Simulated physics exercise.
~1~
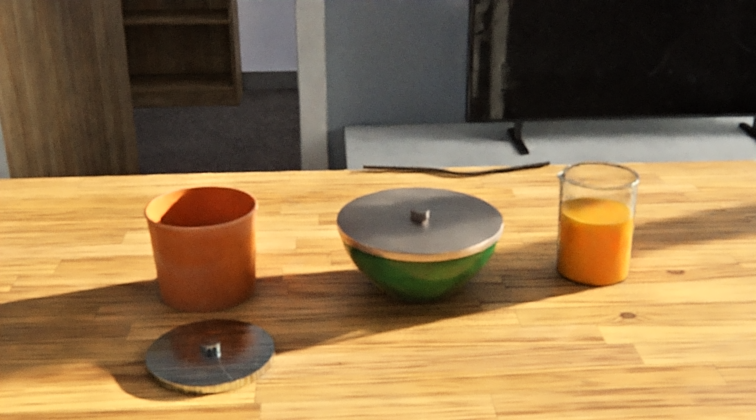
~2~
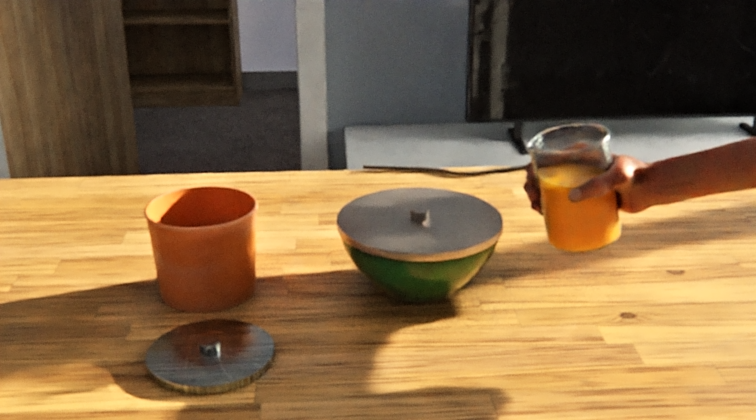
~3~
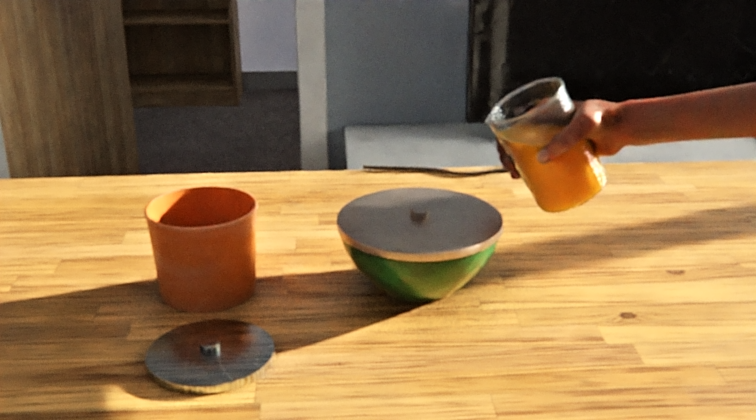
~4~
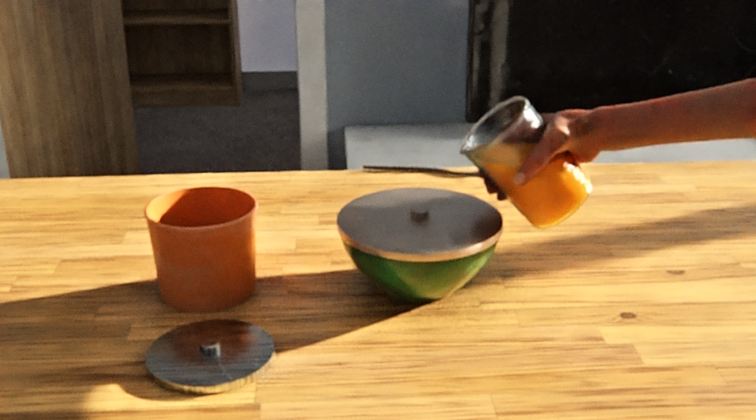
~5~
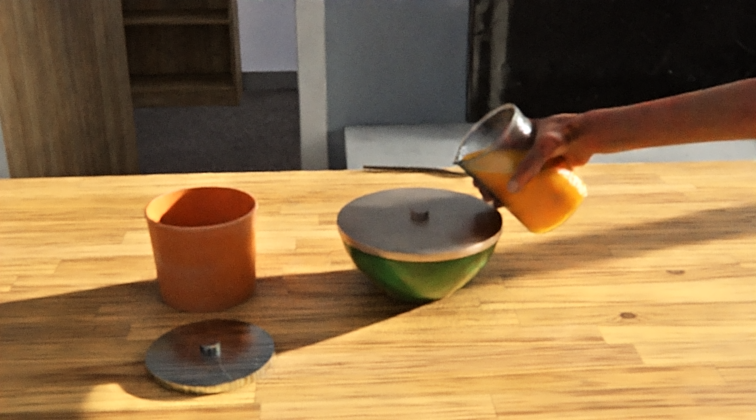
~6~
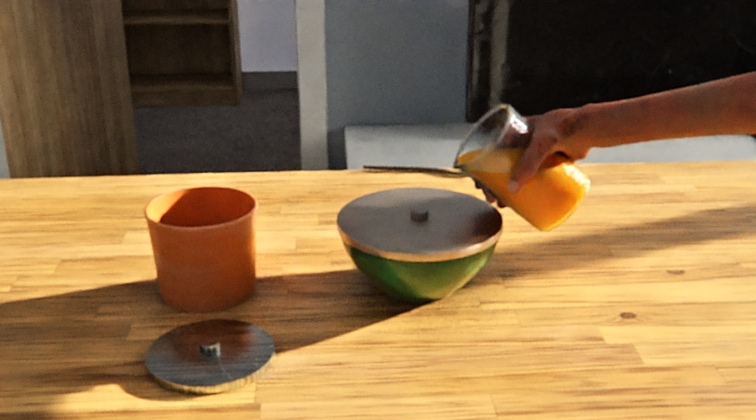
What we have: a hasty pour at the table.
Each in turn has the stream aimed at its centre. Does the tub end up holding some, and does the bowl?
Afterwards the tub holds some, the bowl holds none.
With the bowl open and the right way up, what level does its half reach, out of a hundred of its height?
Around 30 percent.
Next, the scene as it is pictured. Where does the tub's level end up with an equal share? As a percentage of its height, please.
The level sits near 20 per cent of the height.
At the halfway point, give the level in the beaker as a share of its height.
Level: Near 30 in a hundred.
Shortly, it hits the lid of the bowl and runs off.
Then, the orange juice goes into the tub.
At the finish, the bowl is empty, in a puddle; the tub has its share inside.
